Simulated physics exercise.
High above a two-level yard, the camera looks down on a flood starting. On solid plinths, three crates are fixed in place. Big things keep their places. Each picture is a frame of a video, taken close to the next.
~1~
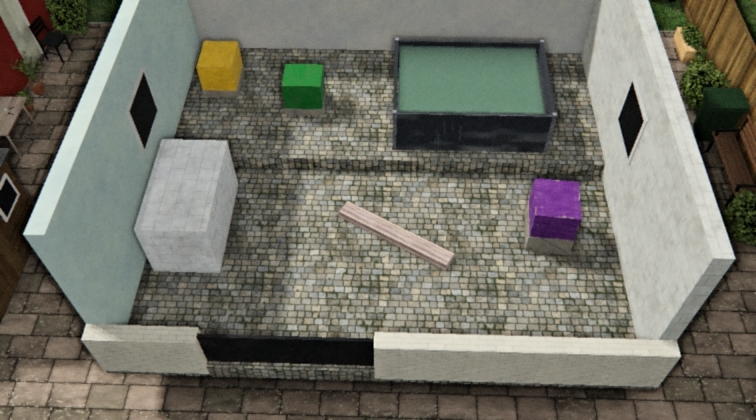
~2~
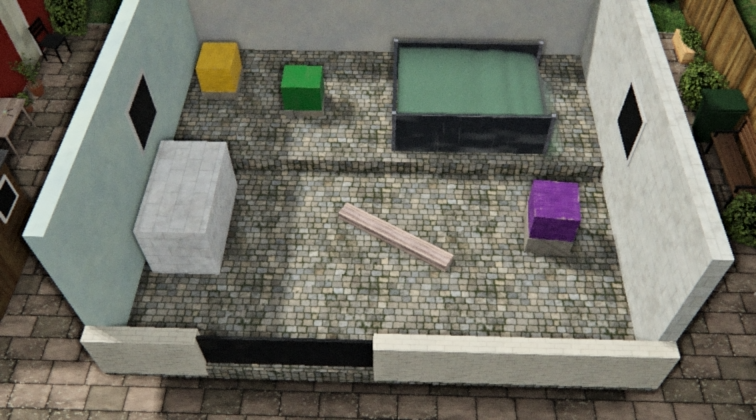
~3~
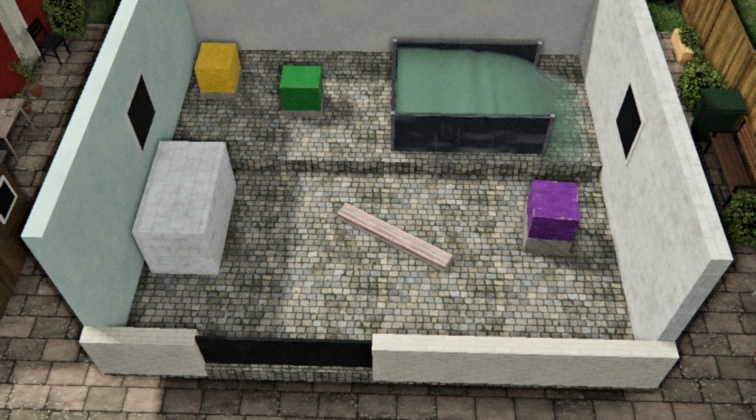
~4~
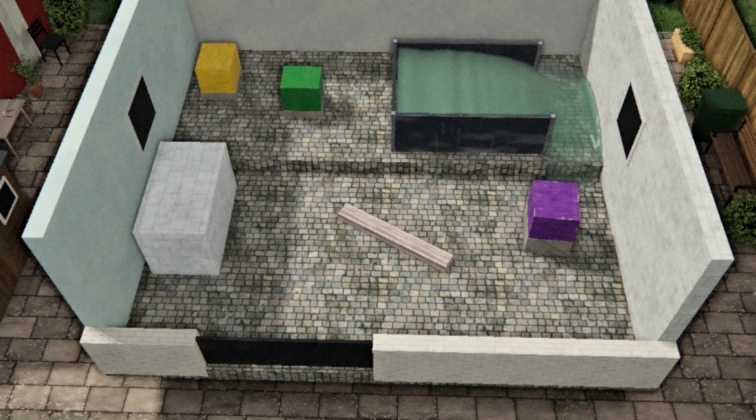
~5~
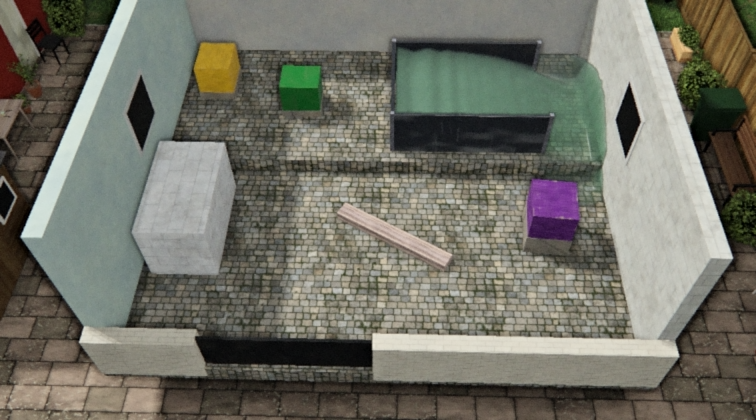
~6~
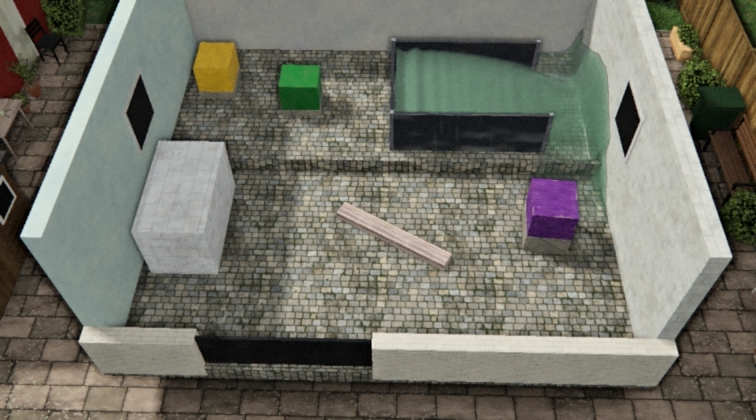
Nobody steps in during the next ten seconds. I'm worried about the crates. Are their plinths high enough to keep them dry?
Well, the green crate will stay dry, the yellow crate will get wet, the purple crate will stay dry.
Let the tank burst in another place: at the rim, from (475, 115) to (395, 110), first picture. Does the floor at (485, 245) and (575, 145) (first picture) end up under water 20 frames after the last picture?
Note, points in order: Soaked; unreached.
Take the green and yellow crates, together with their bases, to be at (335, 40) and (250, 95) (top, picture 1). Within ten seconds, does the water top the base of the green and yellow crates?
As I see it - green crate gets submerged, yellow crate is left untouched.
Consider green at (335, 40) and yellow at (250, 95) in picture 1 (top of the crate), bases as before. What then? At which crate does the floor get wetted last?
It is the yellow one.
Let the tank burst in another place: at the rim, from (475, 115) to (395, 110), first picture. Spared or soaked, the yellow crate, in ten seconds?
Looks like the yellow holds out.
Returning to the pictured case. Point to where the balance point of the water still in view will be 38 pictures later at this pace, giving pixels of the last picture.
It is around (402, 159).
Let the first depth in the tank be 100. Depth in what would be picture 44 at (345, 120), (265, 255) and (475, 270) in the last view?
Readings in sequence: 2, 4, 4 percent.
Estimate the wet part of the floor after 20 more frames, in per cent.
That comes to about 55 per cent.
A moment on, water covers 15 % of the floor; the green crate not reached, the yellow crate not reached, the purple crate water round its plinth.
Next, water covers 25 % of the floor; the green crate not reached, the yellow crate not reached, the purple crate water round its plinth.
Then, water covers 55 % of the floor; the green crate water round its plinth, the yellow crate water round its plinth, the purple crate water round its plinth.
Later, water covers 90 % of the floor; the green crate water round its plinth, the yellow crate water round its plinth, the purple crate water round its plinth.
In the end, water covers 95 % of the floor; the green crate stayed above the water, the yellow crate was topped, the purple crate stayed above the water.
